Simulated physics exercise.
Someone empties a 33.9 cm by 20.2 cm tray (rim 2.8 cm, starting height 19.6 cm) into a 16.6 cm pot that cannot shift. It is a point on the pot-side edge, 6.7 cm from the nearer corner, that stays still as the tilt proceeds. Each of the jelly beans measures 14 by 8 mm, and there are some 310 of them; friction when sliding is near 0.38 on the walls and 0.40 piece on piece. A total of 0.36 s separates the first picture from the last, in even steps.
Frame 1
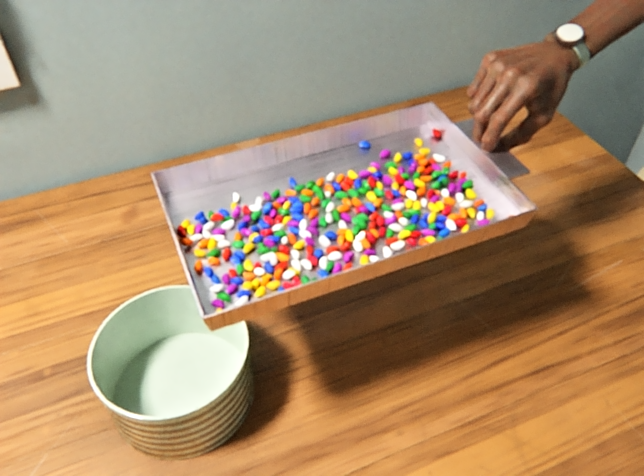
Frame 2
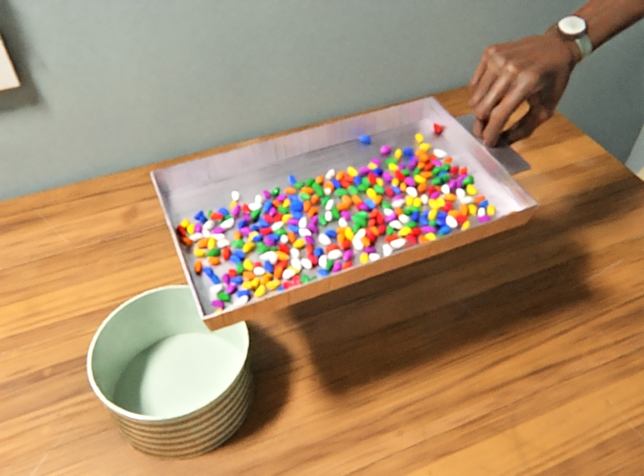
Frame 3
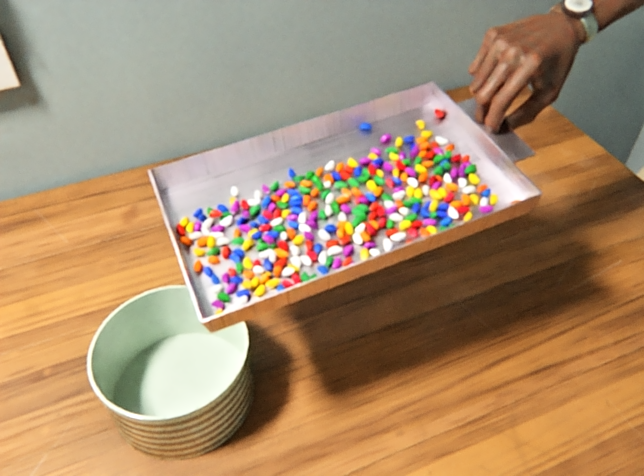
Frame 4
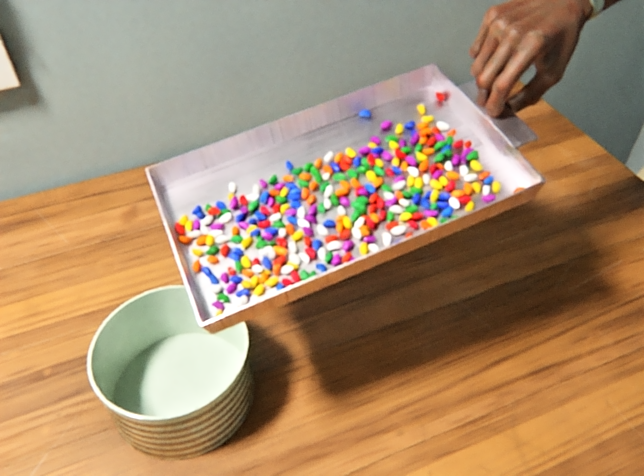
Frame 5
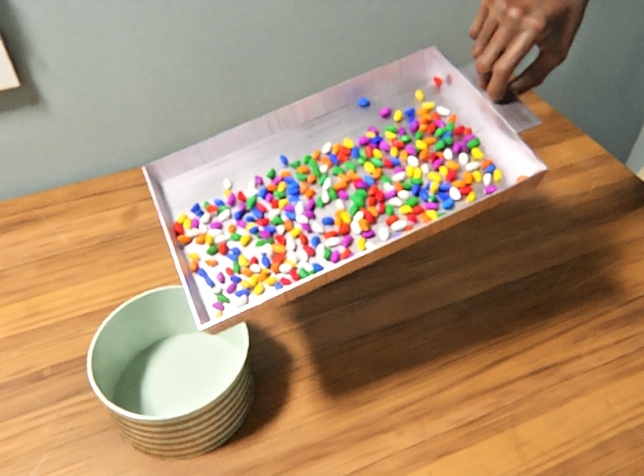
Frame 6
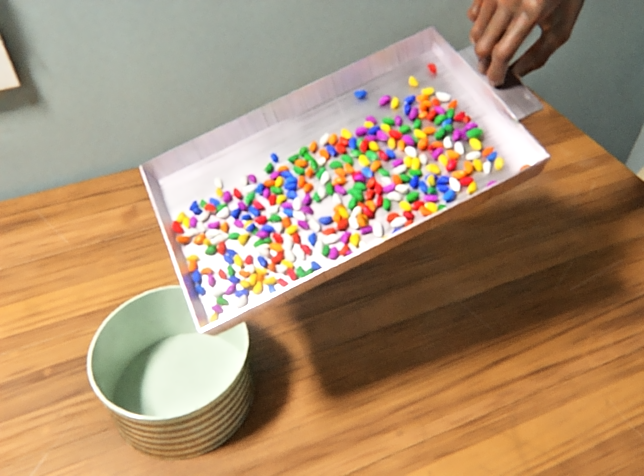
On a striped wooden tabletop against a grey-green wall, the view looks down at an angle from a camera that stays still. A pale shallow tray of multicoloured jelly beans sits above the table, with a pale green ribbed pot at lower left and a hand wearing a watch at upper right. The hand steadily raises the tray's right side, tilting it towards the left front corner, while the beans shift little within it.
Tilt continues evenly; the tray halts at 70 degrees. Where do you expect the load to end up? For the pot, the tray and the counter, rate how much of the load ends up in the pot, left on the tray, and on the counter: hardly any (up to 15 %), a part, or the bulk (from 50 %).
Pot: A part; tray: A part; counter: A part.
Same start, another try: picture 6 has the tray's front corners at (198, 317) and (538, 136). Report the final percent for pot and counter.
That works out as pot 30 and counter 5.
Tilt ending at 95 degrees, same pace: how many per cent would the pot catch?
I'd say close to 55 percent.
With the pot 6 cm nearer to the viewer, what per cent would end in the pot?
Near 65 per cent in that case.
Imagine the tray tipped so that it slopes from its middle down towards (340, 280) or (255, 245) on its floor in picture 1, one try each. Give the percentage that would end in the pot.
I'd put it at about 0 per cent for the first tilt and about 30 per cent for the second.
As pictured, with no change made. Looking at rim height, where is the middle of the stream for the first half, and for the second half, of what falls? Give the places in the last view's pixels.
(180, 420) first, (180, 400) later, roughly.
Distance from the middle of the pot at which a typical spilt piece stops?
Close to 22 cm, give or take.
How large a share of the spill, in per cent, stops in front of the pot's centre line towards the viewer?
Share: Roughly 100 %.
Then, 0.43 s after the last picture, tilt 43 degrees; the tray holds 100 %, the pot 0 %.
Then, 0.72 s after the last picture, tilt 60 degrees; the tray holds 100 %, the pot 0 %.
Then, 1.10 s after the last picture, tilt 70 degrees; the tray holds 55 %, the pot 15 %.
In the end, pot 35 %, tray 40 %, counter 30 %.
